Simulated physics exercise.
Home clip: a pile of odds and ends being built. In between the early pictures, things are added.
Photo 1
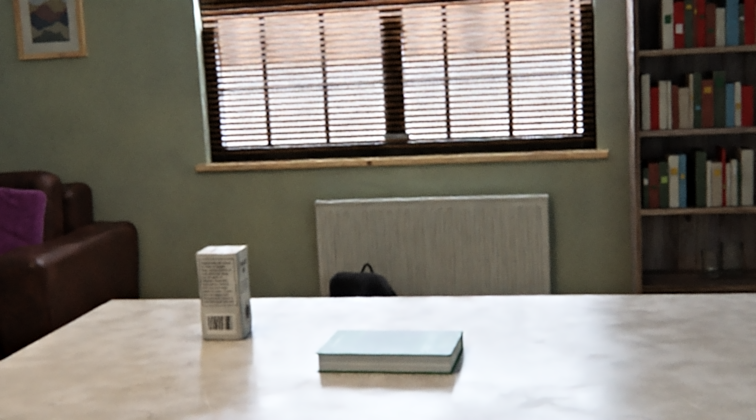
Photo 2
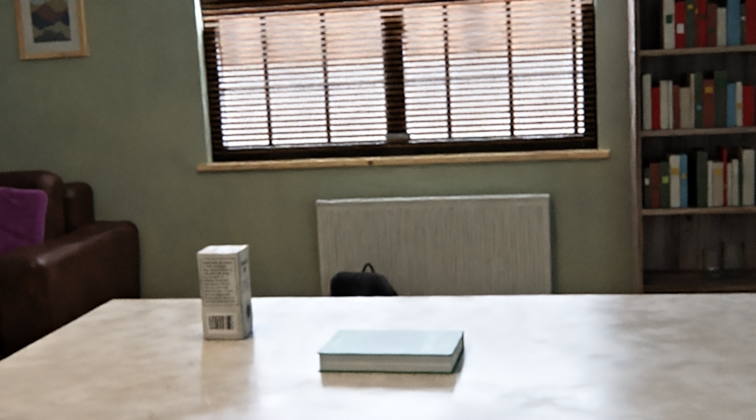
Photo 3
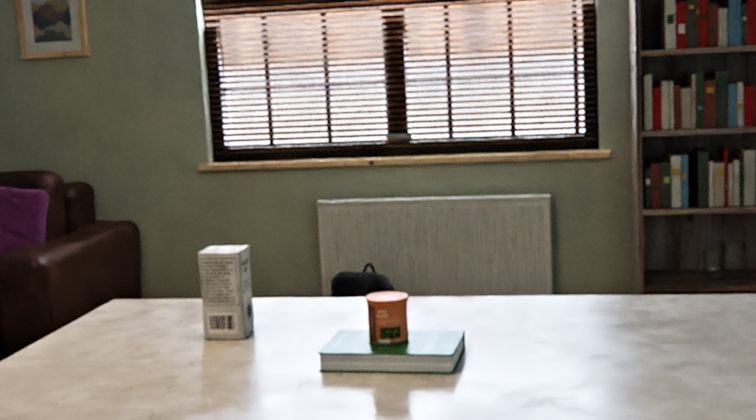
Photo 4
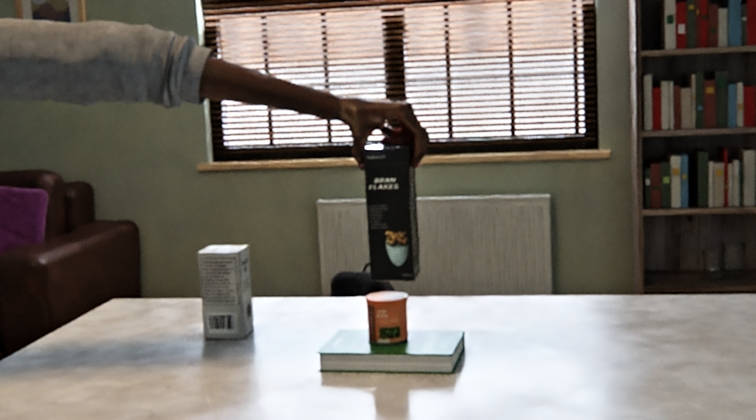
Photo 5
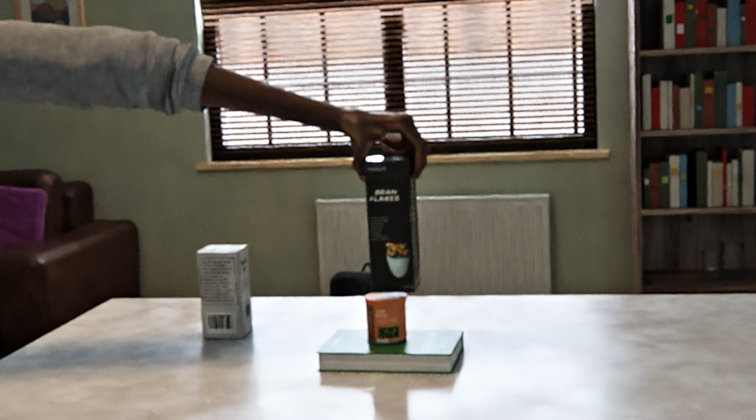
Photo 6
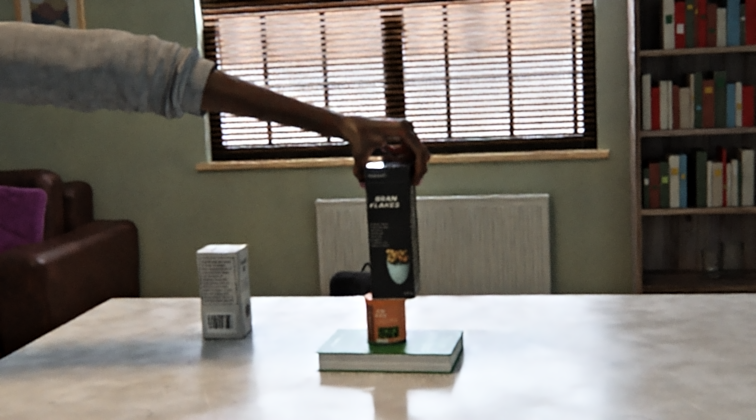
A hand lowers a black carton onto an orange tin on a green book.
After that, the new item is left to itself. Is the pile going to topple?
No, nothing topples.
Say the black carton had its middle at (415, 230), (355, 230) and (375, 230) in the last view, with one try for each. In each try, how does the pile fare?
Case one: It topples; case two: It topples; case three: It stands firm.
Then, 0.60 s later than the last frame, all is still.
Then, 1.60 s later than the last frame, black carton resting near (393, 231).
When it is over, all 4 as before. End places, in pixels of the last picture, black carton near (394, 231). The pile keeps its balance.
